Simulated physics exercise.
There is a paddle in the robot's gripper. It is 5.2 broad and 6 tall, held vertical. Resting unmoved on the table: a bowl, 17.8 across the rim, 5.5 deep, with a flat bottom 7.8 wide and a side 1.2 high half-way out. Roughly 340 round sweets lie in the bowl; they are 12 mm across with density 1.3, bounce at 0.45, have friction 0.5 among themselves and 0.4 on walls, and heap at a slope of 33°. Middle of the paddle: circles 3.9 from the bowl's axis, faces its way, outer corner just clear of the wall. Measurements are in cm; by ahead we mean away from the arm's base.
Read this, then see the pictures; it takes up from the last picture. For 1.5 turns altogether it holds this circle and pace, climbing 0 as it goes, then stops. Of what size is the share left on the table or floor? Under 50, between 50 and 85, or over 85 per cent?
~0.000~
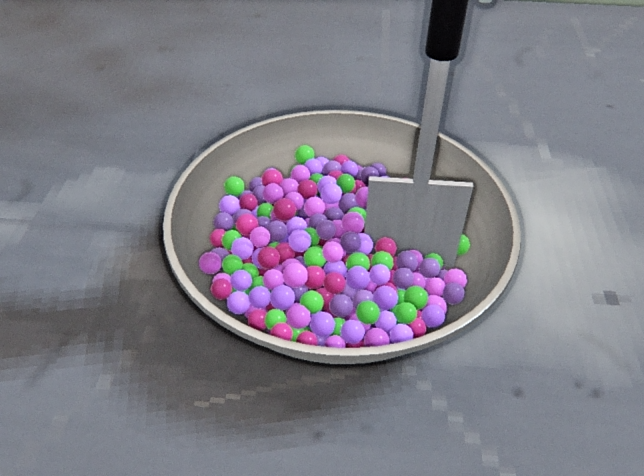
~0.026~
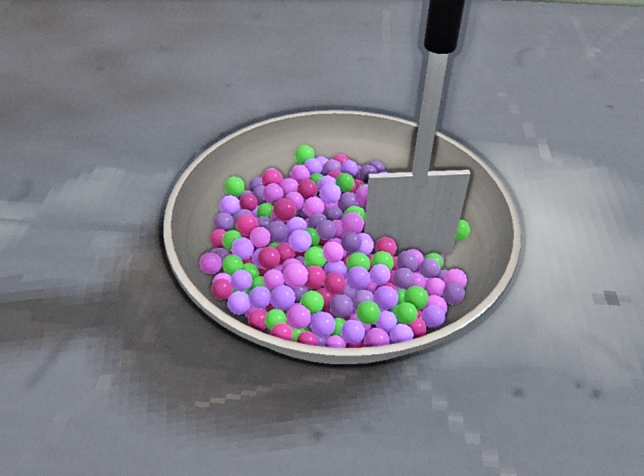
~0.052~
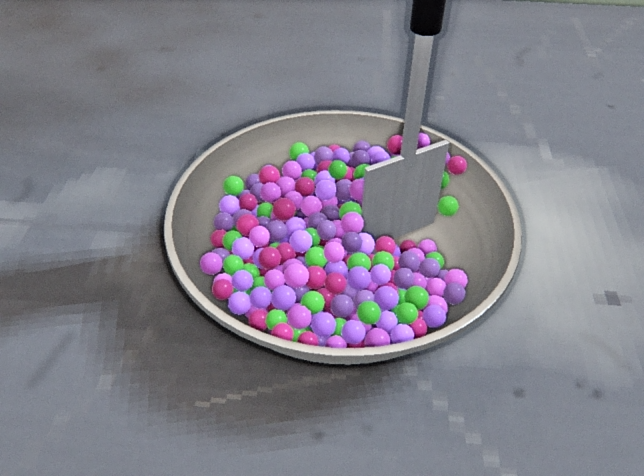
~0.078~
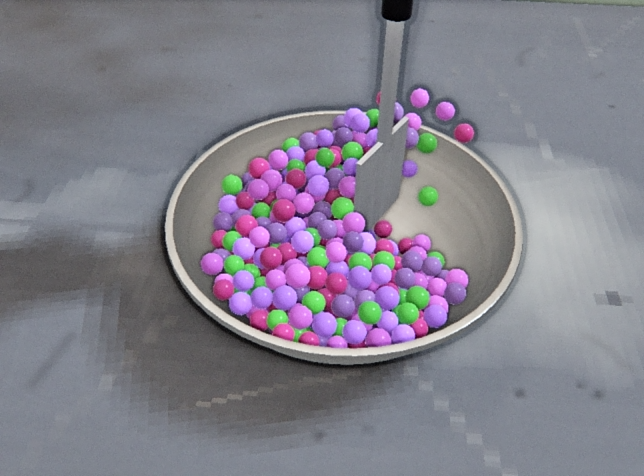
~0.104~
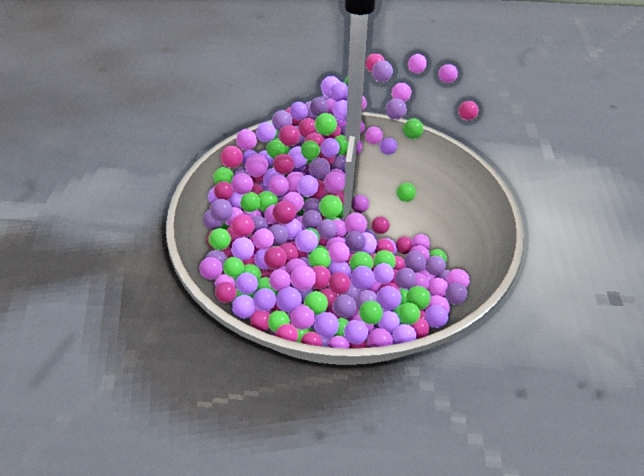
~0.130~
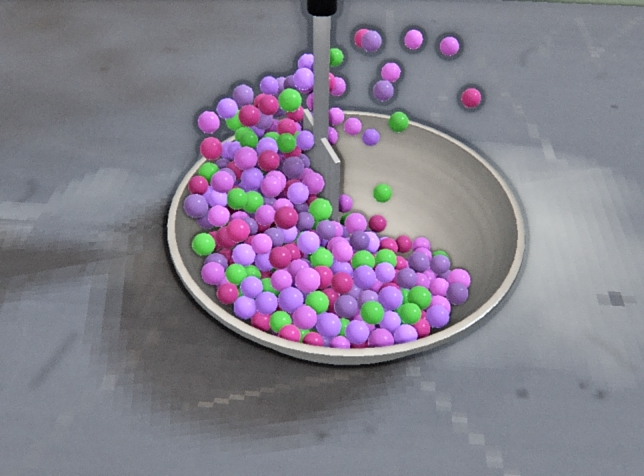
Between 50 and 85 per cent.
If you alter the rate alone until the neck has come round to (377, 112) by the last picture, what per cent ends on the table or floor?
Roughly 45 per cent.
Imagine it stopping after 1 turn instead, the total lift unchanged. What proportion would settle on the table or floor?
About 50 per cent.
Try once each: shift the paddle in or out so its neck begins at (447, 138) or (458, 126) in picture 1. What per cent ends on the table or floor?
First try about 55 per cent, second try about 40 per cent.
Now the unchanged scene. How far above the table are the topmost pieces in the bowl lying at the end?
It reaches some 4.5 cm above the table.
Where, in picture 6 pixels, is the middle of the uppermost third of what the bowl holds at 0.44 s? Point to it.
I'd say about (347, 147).
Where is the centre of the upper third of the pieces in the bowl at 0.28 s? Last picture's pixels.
Roughly pixel (395, 288).
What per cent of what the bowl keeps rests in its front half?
About 60 per cent.
After 0.28 s, 276° round, highest piece 11 above the table; 228 in the bowl, 38 on the table or floor, 76 in flight or on the tool.
After 0.44 s, 78° round, highest piece 10 above the table; 159 in the bowl, 137 on the table or floor, 46 in flight or on the tool.
After 0.72 s, 180° round, highest piece 5 above the table; 219 on the table or floor, 123 in the bowl.
After 1.42 s, 180° round, highest piece 4 above the table; 219 on the table or floor, 123 in the bowl.
At rest, 219 on the table or floor, 123 in the bowl. That is 64 % on the table or floor.
